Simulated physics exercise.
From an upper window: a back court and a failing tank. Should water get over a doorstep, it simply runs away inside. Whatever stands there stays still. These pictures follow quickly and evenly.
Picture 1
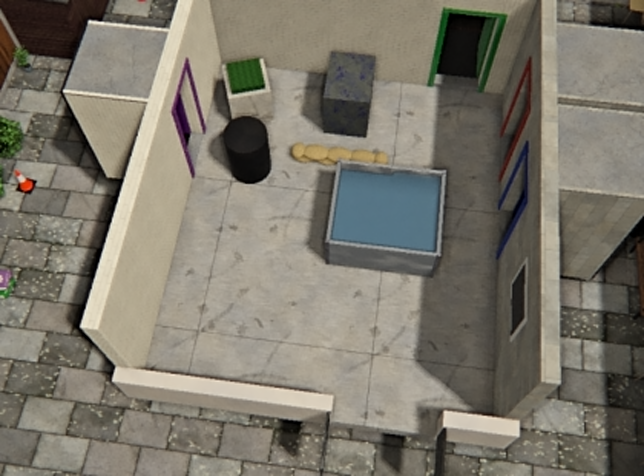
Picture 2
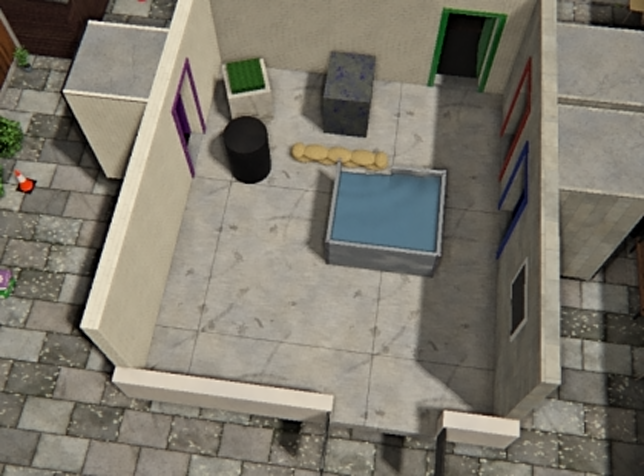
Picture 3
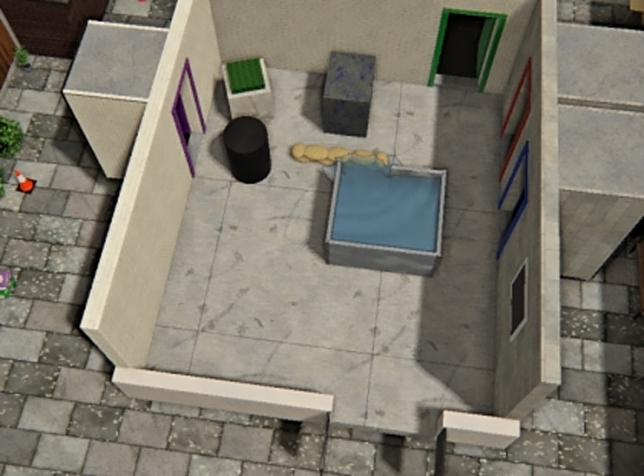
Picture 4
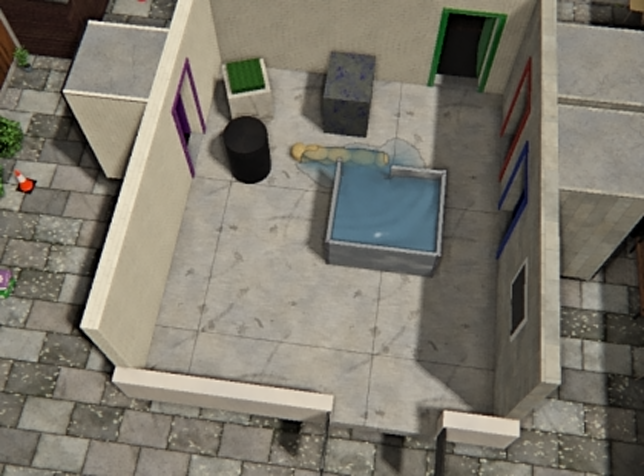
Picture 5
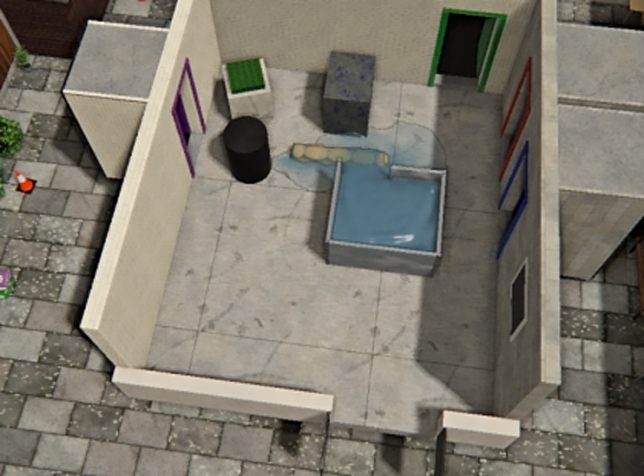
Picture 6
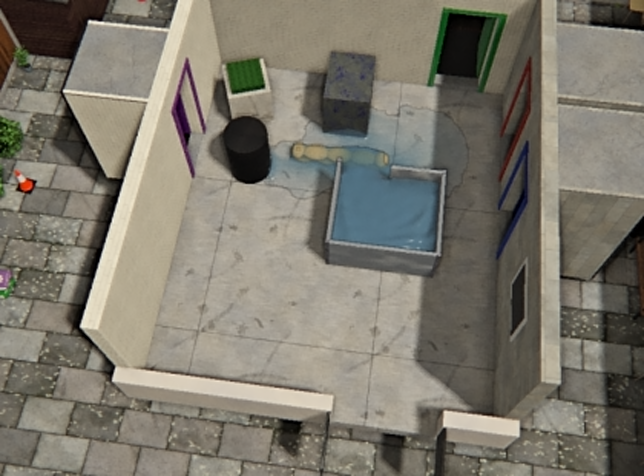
A square open tank of blue water stood still in a walled court, then water poured out through its far side, spreading around the lumpy tan row and across the floor behind it.
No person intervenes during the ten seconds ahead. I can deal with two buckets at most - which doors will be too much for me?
Here is how it goes: The blue door will be too much; the red door will be manageable; the purple door will be too much; the green door will be too much.
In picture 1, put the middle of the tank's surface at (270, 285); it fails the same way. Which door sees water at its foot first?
First: The one in purple.
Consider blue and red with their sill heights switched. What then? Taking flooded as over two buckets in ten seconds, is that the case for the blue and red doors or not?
My guess: The blue door remains short while the red door crosses the line.
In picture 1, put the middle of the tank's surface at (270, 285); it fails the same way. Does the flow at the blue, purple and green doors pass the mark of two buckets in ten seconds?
My answer is that the blue door ends up above, the purple door ends up above and the green door ends up beneath.
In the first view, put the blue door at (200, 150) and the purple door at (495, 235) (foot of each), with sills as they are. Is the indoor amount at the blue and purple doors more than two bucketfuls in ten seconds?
Note - blue ends up above it; purple ends up above it.
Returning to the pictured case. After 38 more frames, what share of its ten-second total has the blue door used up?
Near 50 per cent, give or take.
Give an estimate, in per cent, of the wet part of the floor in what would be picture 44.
Some 80 per cent.
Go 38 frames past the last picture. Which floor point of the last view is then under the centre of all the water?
(358, 202).
A moment on, water covers 30 % of the floor; the blue door not reached, the red door wet at the sill, nothing in, the purple door not reached, the green door wet at the sill, nothing in.
Next, water covers 45 % of the floor; the blue door wet at the sill, nothing in, the red door wet at the sill, nothing in, the purple door under two buckets in, the green door under two buckets in.
Then, water covers 60 % of the floor; the blue door under two buckets in, the red door under two buckets in, the purple door over two buckets in, the green door over two buckets in.
Later, water covers 80 % of the floor; the blue door over two buckets in, the red door under two buckets in, the purple door over two buckets in, the green door over two buckets in.
In the end, water covers 95 % of the floor; the blue door over two buckets in, the red door under two buckets in, the purple door over two buckets in, the green door over two buckets in.
